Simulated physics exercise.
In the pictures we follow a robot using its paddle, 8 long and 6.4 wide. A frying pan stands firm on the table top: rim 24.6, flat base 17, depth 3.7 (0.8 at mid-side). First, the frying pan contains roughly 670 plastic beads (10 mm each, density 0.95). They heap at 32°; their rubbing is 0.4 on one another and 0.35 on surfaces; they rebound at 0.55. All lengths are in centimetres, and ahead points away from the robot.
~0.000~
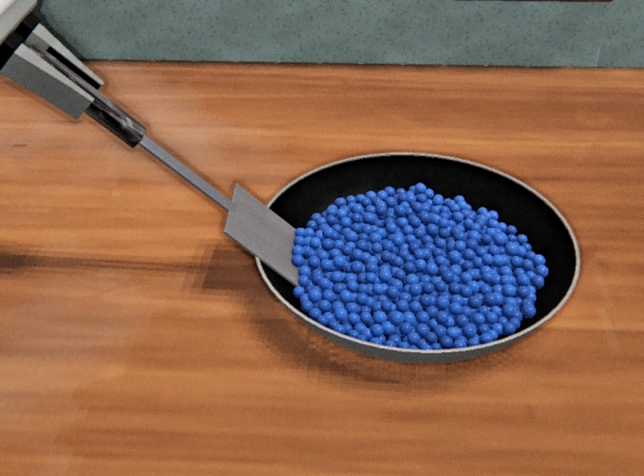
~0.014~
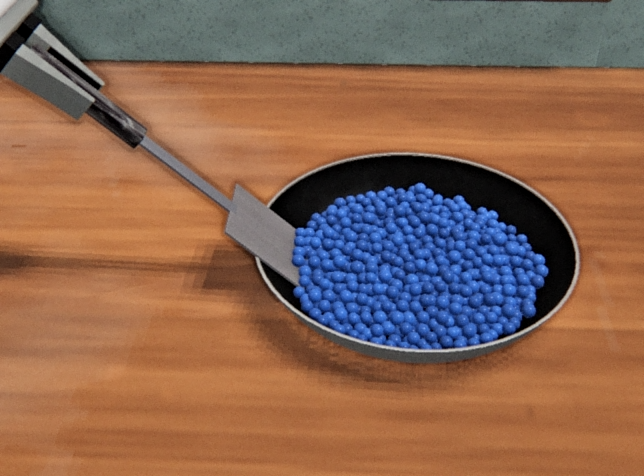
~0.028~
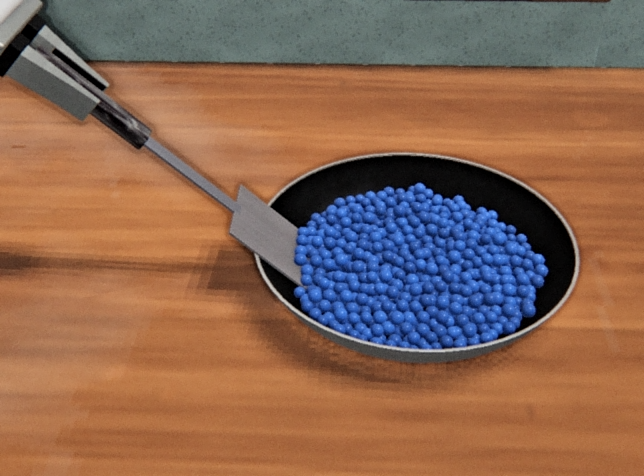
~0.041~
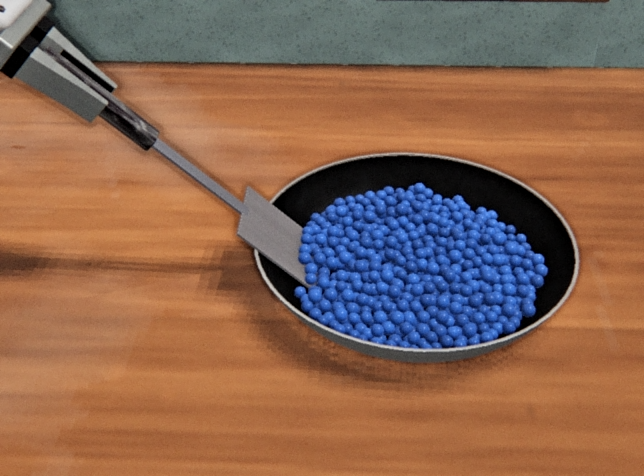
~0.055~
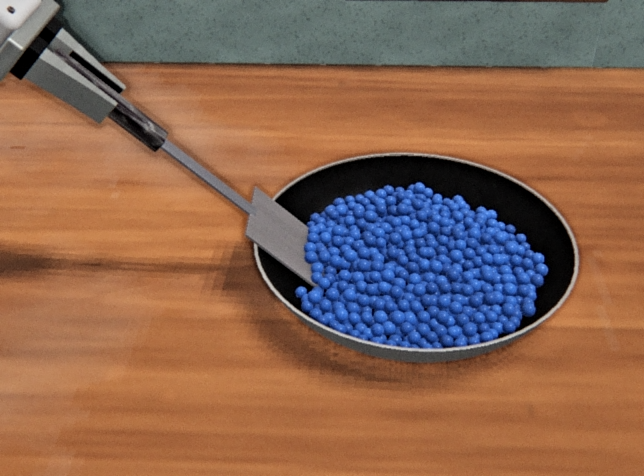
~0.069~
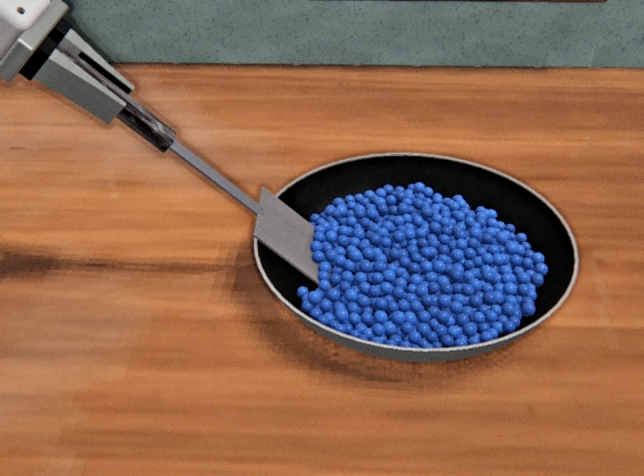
A robot's paddle slides slightly right into the blue beads heaped in a frying pan.
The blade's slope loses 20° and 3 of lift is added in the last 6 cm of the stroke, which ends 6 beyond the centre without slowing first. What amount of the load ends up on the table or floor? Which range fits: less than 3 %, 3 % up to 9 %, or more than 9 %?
The range that fits is less than 3 %.
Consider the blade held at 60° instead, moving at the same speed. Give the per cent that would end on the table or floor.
Roughly 0 per cent.
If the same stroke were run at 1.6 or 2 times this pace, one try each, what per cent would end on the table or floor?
Roughly 0 percent for the first try, 5 percent for the second.
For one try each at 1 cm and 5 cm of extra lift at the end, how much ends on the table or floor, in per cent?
Near 0 and 0 percent respectively.
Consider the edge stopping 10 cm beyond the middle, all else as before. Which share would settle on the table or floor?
Then roughly 10 percent would finish on the table or floor.
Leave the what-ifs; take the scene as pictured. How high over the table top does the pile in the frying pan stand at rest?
Top of the heap: Roughly 5.0 cm above the table top.
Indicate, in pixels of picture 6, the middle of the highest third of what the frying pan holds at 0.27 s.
(453, 251).
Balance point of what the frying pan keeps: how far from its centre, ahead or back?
About 3.0 centimetres ahead.
After 0.17 s, sloping 44°, highest piece 4 above the table; 674 in the frying pan.
After 0.27 s, sloping 35°, highest piece 5 above the table; 674 in the frying pan.
After 0.52 s, sloping 24°, highest piece 5 above the table; 674 in the frying pan.
After 1.57 s, sloping 24°, highest piece 5 above the table; 674 in the frying pan.
At rest, 674 in the frying pan. That is 0 % on the table or floor.
